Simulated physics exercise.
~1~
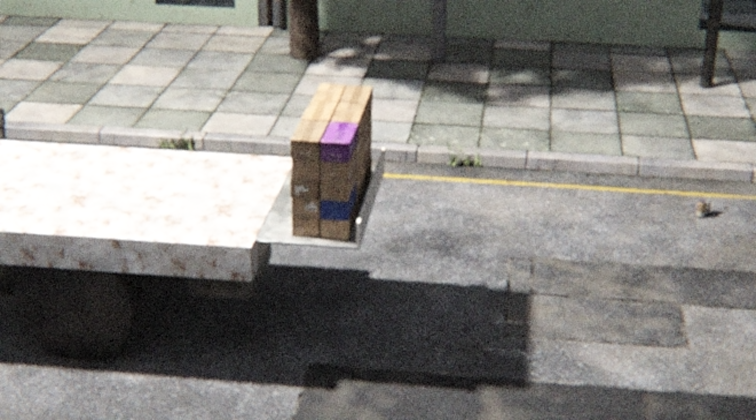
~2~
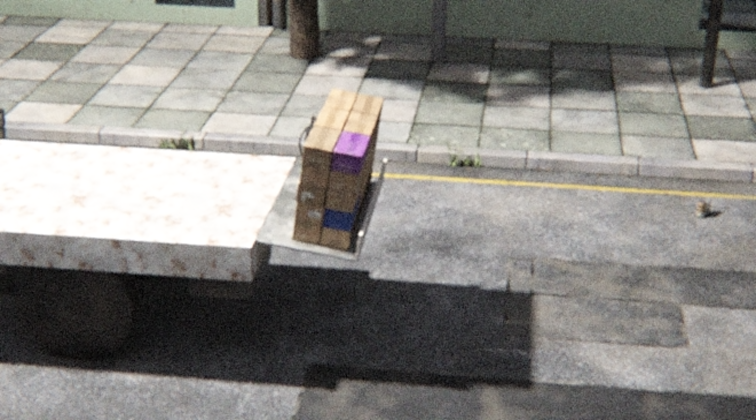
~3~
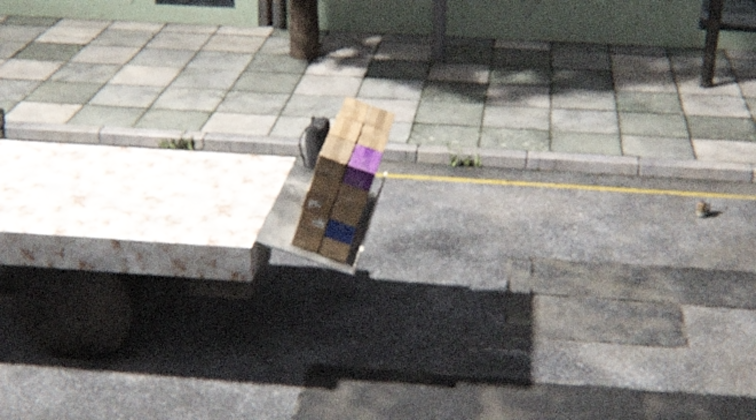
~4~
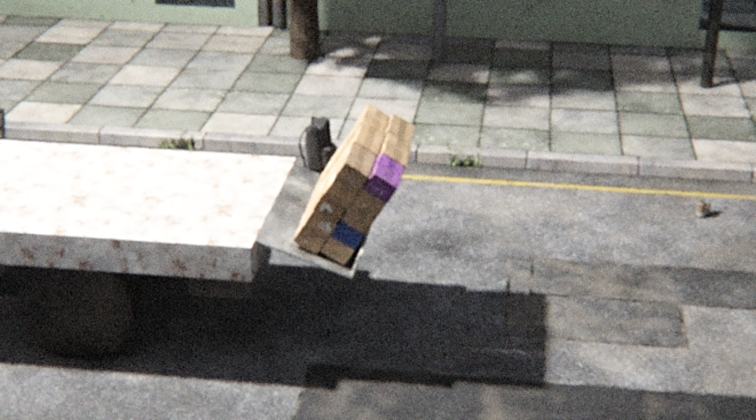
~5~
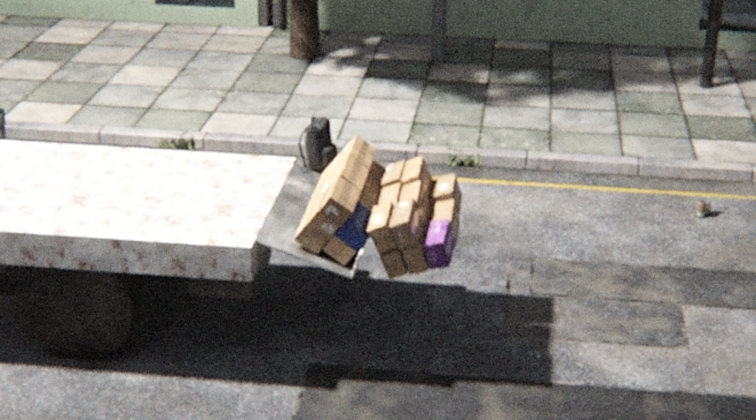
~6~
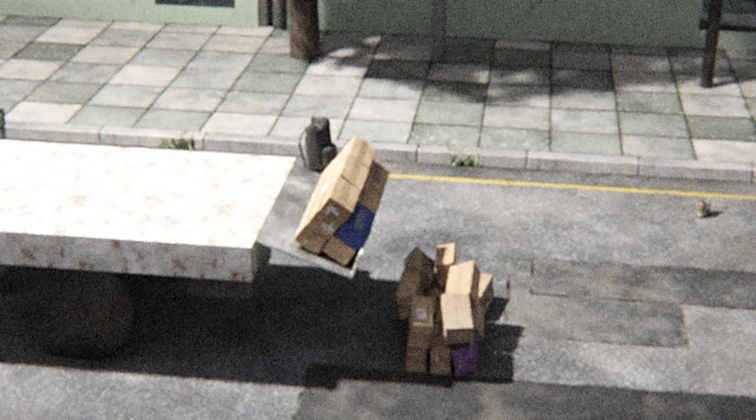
Roadside with flat-bed, rear flap dipping, stacked cardboard boxes leaning, upper ones toppling onto the road, others staying tilted on the flap.
